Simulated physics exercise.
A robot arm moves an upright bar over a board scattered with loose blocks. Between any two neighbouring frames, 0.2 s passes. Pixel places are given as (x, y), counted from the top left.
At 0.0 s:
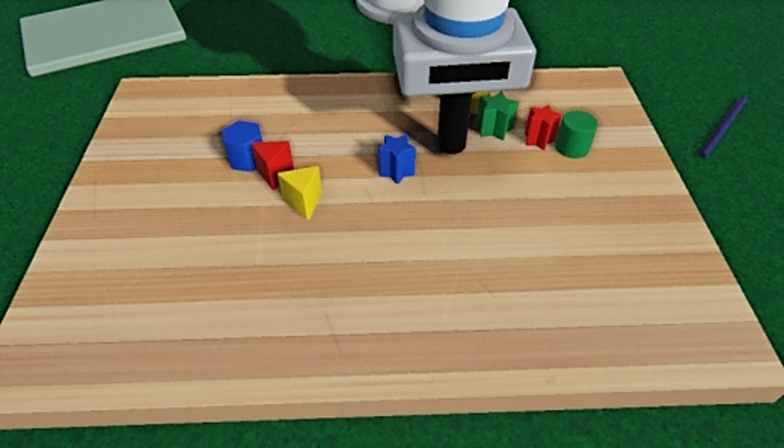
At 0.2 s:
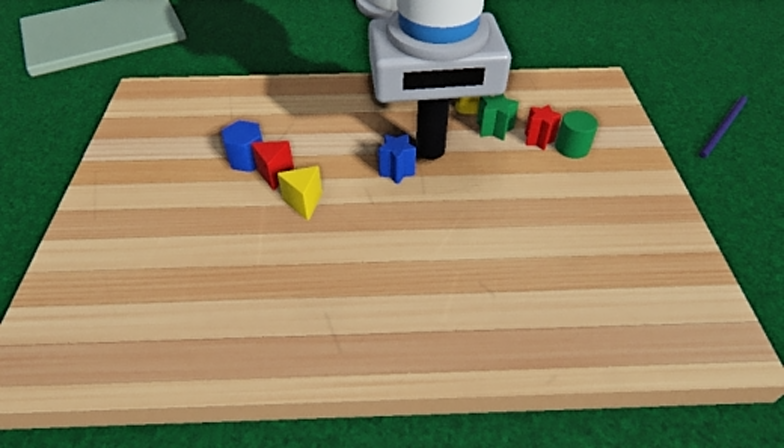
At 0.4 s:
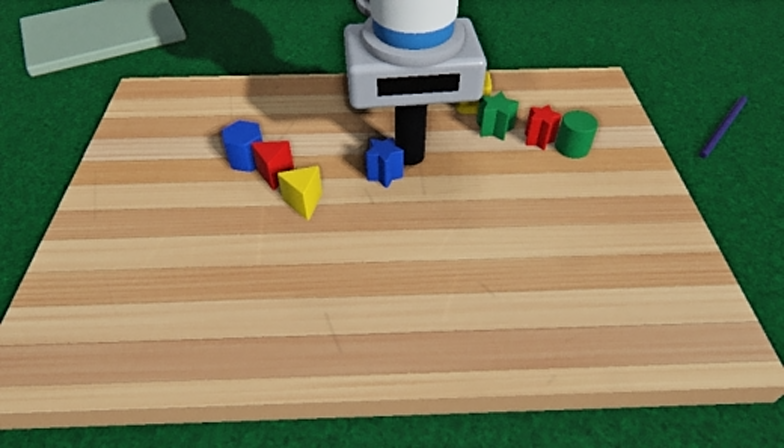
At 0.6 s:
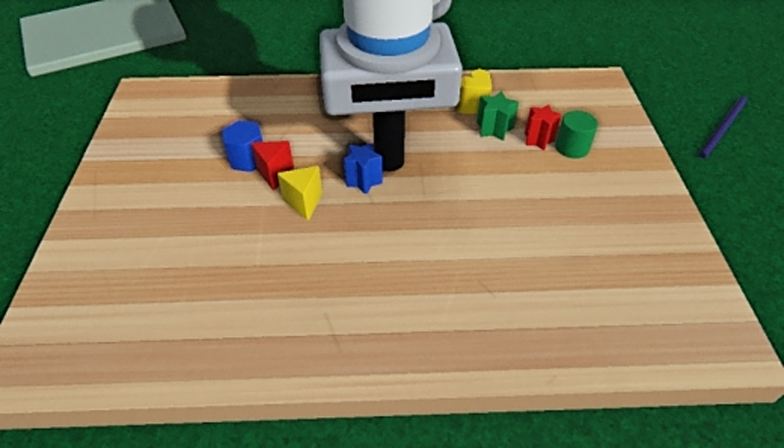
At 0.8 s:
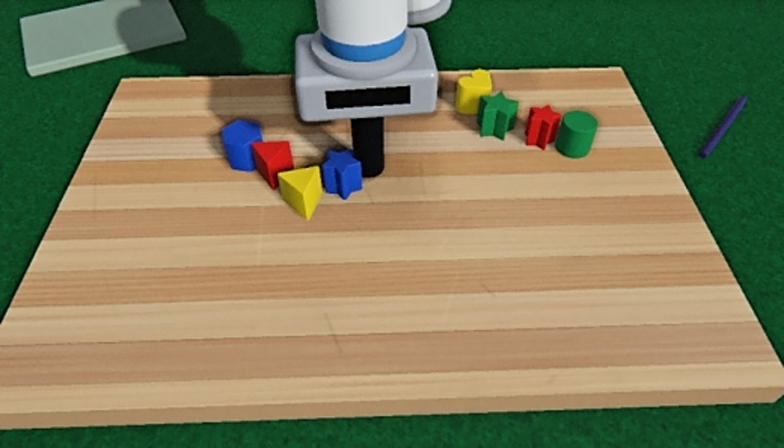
In this clip, a robot arm lowers no tool but slides its upright black bar leftward across a wooden board, meeting a blue star block and pushing it left until it sits beside the yellow three-sided block.
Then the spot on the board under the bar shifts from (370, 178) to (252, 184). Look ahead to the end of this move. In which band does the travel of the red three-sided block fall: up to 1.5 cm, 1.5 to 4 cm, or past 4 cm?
Travel: Beyond 4 cm.
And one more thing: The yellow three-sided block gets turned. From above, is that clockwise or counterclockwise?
From above, counter-clockwise.
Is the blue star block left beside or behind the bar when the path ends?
Yes
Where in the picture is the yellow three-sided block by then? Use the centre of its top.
The answer is (260, 196).
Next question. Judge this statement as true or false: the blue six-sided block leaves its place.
True - the claim holds.
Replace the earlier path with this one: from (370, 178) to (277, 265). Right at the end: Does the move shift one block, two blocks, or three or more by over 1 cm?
Blocks that move over 1 cm: Two.
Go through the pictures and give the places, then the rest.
The first picture shows tip of the bar at (451, 145), middles of tops, blue six-sided block at (241, 132), red three-sided block at (269, 149), yellow three-sided block at (300, 177), blue star block at (397, 144).
The second picture shows bar at (430, 151), nothing pushed.
The third picture shows bar at (410, 156), blue star block at (384, 148).
The fourth picture shows bar at (389, 162), blue star block at (362, 154).
The fifth picture shows bar at (369, 168), blue six-sided block at (241, 132), red three-sided block at (269, 149), yellow three-sided block at (300, 177), blue star block at (341, 160).
What follows on the original path. One third of the way, bar at (328, 169); yellow three-sided block at (281, 183), turned 65° anticlockwise; blue star block at (299, 162).
Two thirds of the way, bar at (287, 172); blue six-sided block at (234, 129), turned 15° clockwise; red three-sided block at (247, 152), turned 30° clockwise; yellow three-sided block at (264, 193), turned 105° anticlockwise; blue star block at (263, 172), turned 30° anticlockwise.
At the end, bar at (249, 174); blue six-sided block at (230, 128), turned 30° clockwise; red three-sided block at (217, 154); yellow three-sided block at (260, 196), turned 130° anticlockwise; blue star block at (240, 178), turned 65° anticlockwise.
